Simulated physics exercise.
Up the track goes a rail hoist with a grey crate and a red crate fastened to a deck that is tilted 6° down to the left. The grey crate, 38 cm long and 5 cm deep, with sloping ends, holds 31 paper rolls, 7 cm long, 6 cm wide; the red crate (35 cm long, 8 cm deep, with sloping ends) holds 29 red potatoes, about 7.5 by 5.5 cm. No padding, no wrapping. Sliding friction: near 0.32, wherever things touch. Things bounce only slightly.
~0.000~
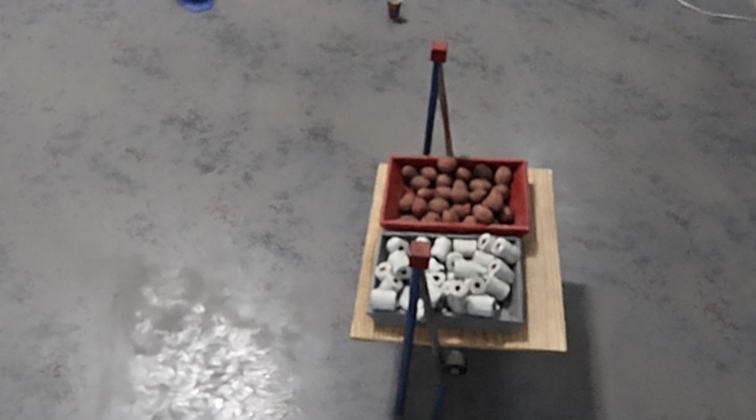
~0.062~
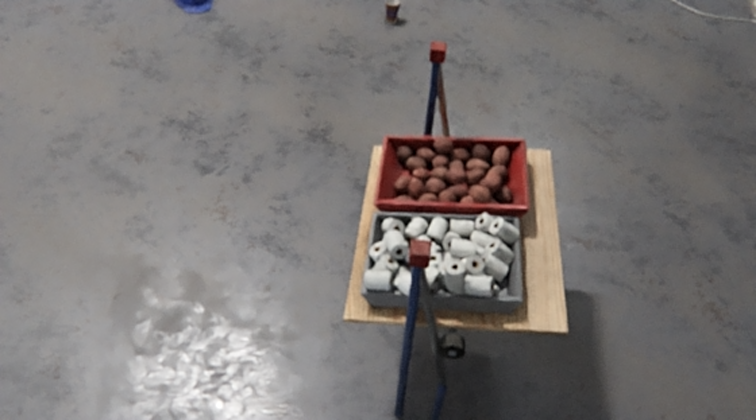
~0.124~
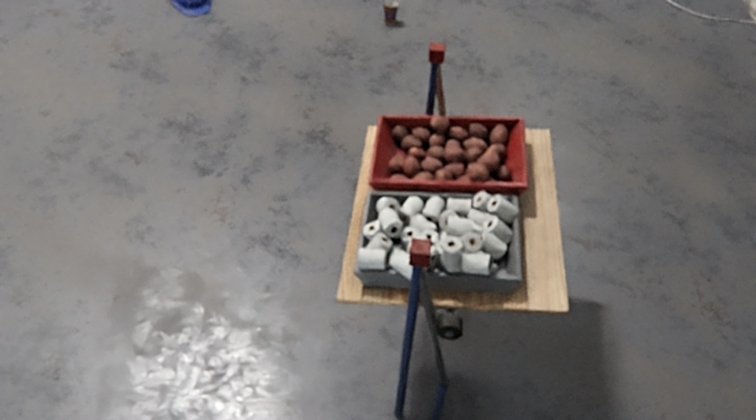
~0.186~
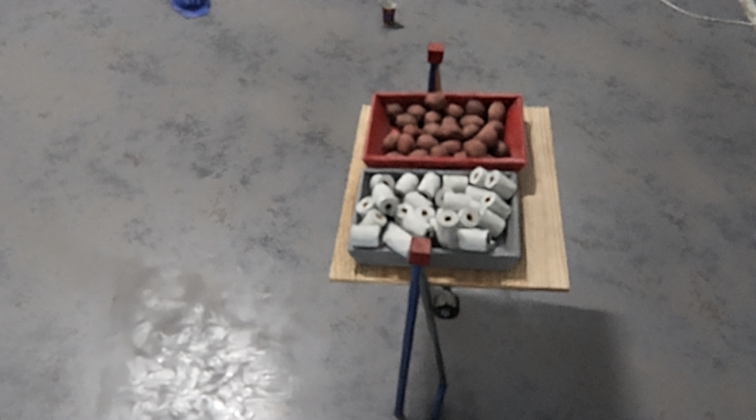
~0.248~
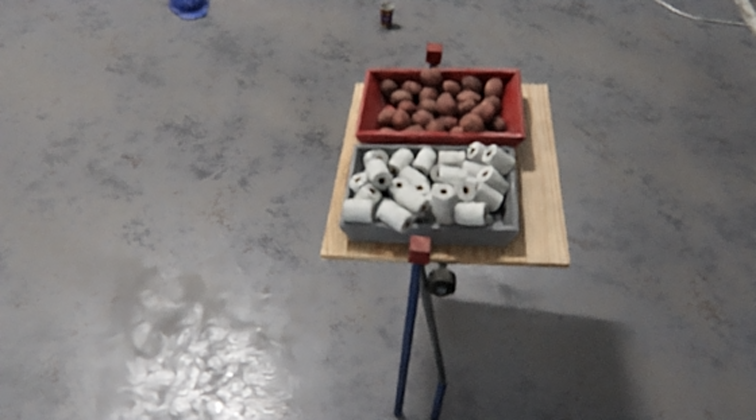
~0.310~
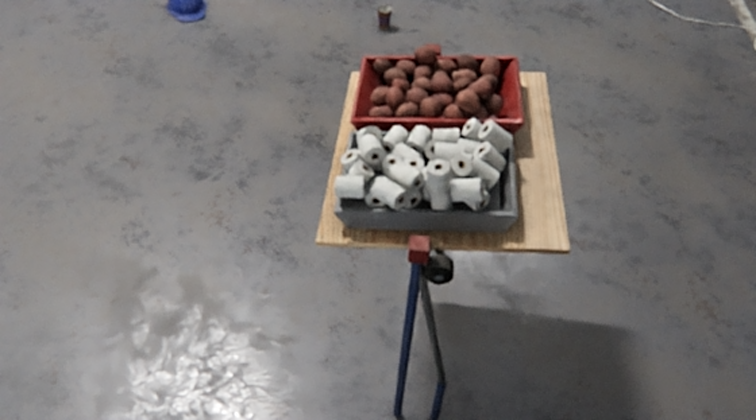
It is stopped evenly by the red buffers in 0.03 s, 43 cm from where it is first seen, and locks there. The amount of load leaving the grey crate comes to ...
... more than one in six pieces.
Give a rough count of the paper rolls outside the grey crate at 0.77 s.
About 8.
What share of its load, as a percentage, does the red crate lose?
Red crate, 5 in a hundred gone.
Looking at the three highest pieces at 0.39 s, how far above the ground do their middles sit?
About 102 cm up, on average.
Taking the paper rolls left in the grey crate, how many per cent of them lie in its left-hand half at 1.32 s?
I'd put it at around 70 percent.
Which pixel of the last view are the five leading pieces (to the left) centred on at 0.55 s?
Their mean place is roughly (331, 166) in the last picture.
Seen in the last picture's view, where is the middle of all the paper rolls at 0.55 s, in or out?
Somewhere around pixel (401, 177).
After 0.39 s, 0 of 31 out of the grey crate and 0 of 29 out of the red crate.
After 0.55 s, 4 of 31 out of the grey crate and 0 of 29 out of the red crate.
After 0.77 s, 7 of 31 out of the grey crate and 2 of 29 out of the red crate.
When it is over (at 1.32 s), 8 of 31 out of the grey crate and 2 of 29 out of the red crate. Asked share, 8 of 31, 26 per cent.
